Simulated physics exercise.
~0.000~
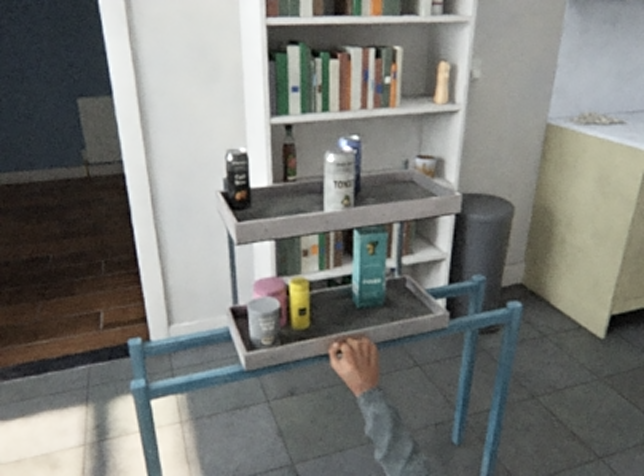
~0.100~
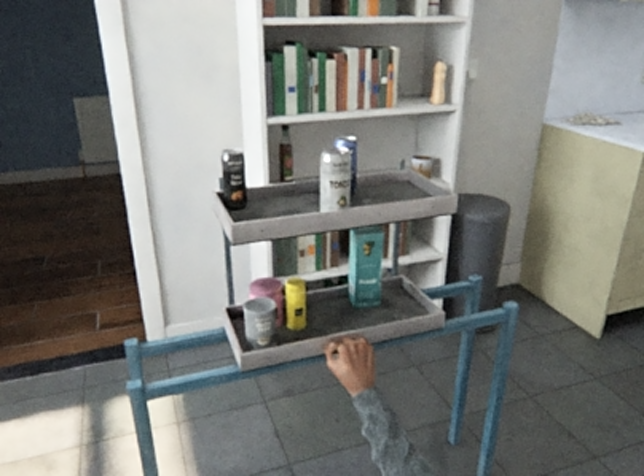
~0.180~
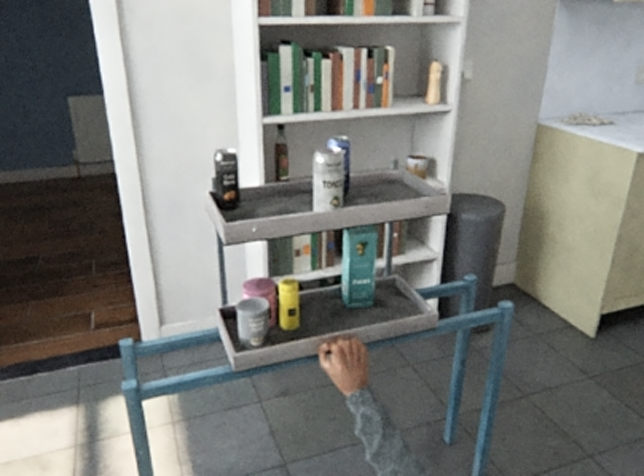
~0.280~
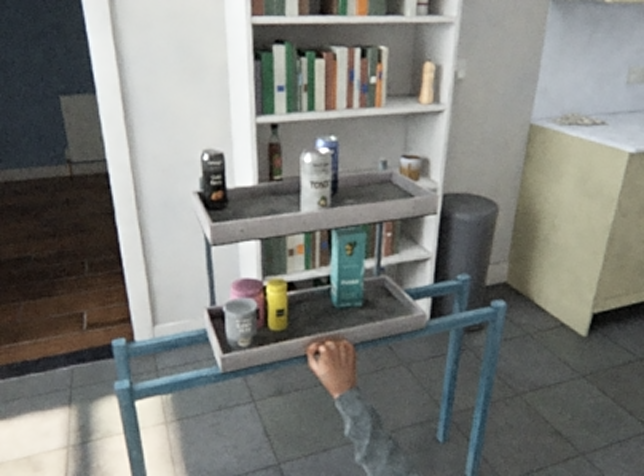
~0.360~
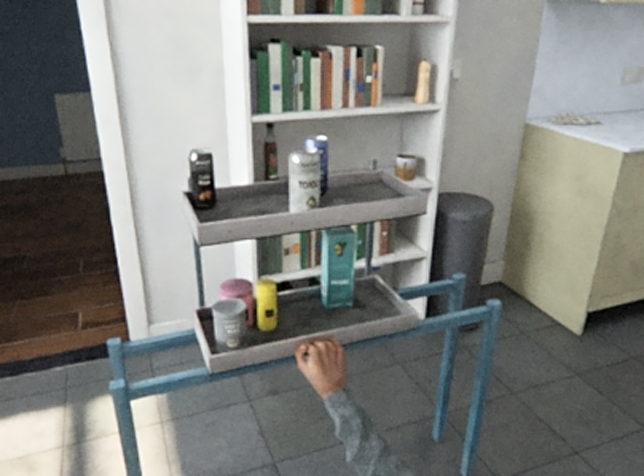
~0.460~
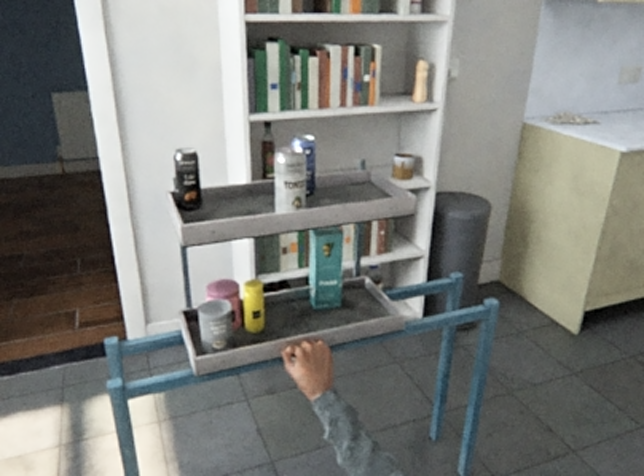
Two-tier tray of cans, jars and a turquoise carton sliding gradually left along blue rails, a hand at its front edge.
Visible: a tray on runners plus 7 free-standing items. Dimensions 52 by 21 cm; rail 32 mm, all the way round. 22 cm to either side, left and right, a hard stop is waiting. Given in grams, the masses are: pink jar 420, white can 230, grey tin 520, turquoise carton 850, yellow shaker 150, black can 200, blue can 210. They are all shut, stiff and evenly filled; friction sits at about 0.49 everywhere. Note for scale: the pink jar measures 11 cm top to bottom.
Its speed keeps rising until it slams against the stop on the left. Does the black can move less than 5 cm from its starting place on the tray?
Near its start.
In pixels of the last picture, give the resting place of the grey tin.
It finishes around (138, 343).
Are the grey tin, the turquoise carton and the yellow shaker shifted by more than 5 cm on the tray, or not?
Here is how it goes: The grey tin remains near its start; next, the turquoise carton moves off; last, the yellow shaker remains near its start.
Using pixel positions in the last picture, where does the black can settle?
At roughly (112, 187).
After 0.96 s, tray moved 22 cm left; black can 10° off upright near (106, 186); blue can 16° off upright; yellow shaker 15° off upright.
After 1.46 s, tray moved 22 cm left; blue can on its side; turquoise carton 52° off upright; yellow shaker 5° off upright.
In the end (2.3 s), toppled on the tray, turquoise carton and blue can; the other 5 under 5 cm from the start. In the last view, black can near (112, 187).
